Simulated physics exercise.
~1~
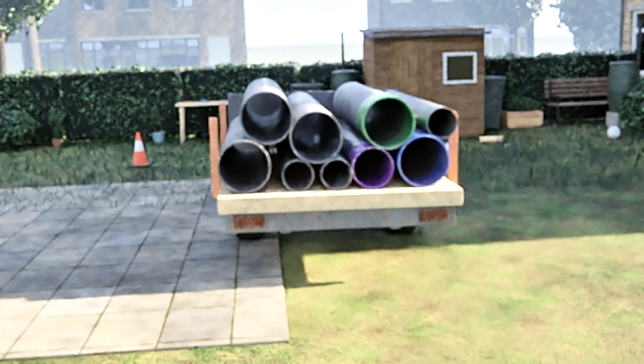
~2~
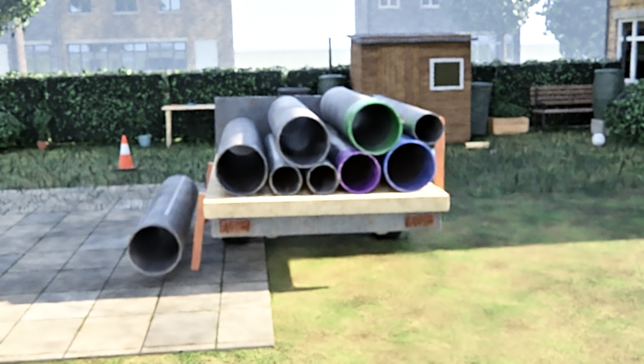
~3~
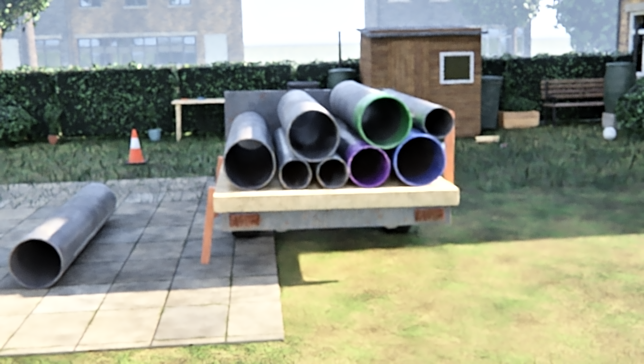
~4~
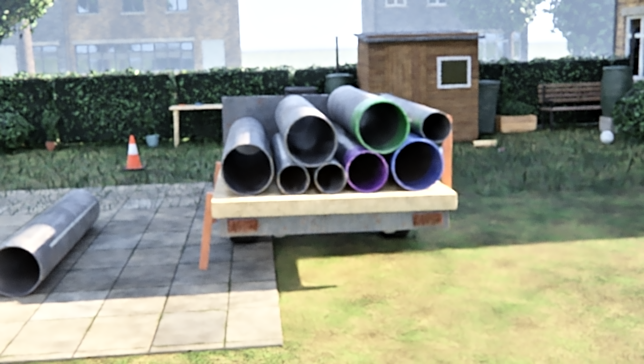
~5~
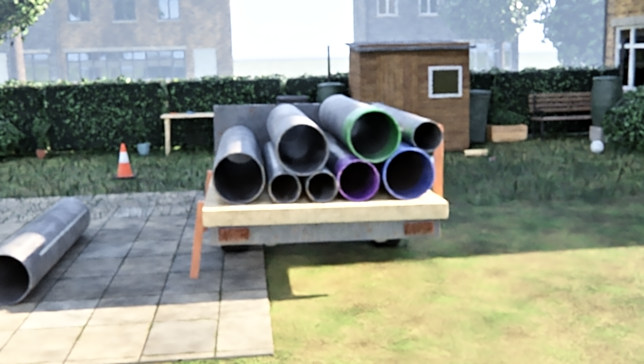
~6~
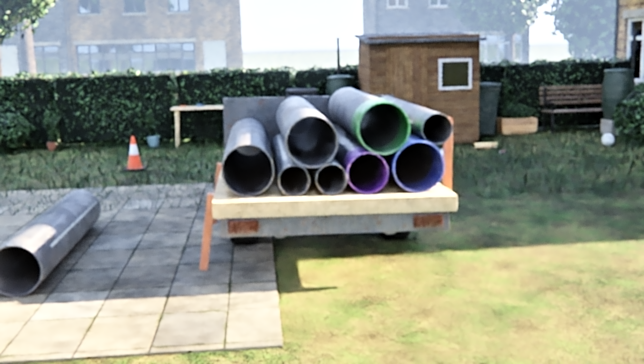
A grey pipe from the upper left of a stack on a low trailer is the one that moves, in a garden seen from behind the trailer through a slightly swaying view. Purple and blue pipes lie at the lower right with a green one above, among other grey pipes, before a hedge and brown shed. The orange post on the left swings down, and the grey pipe drops over that side onto the paving. It rolls away to the left, then comes to rest near the edge of view. The purple, blue and green pipes stay aboard with the rest.
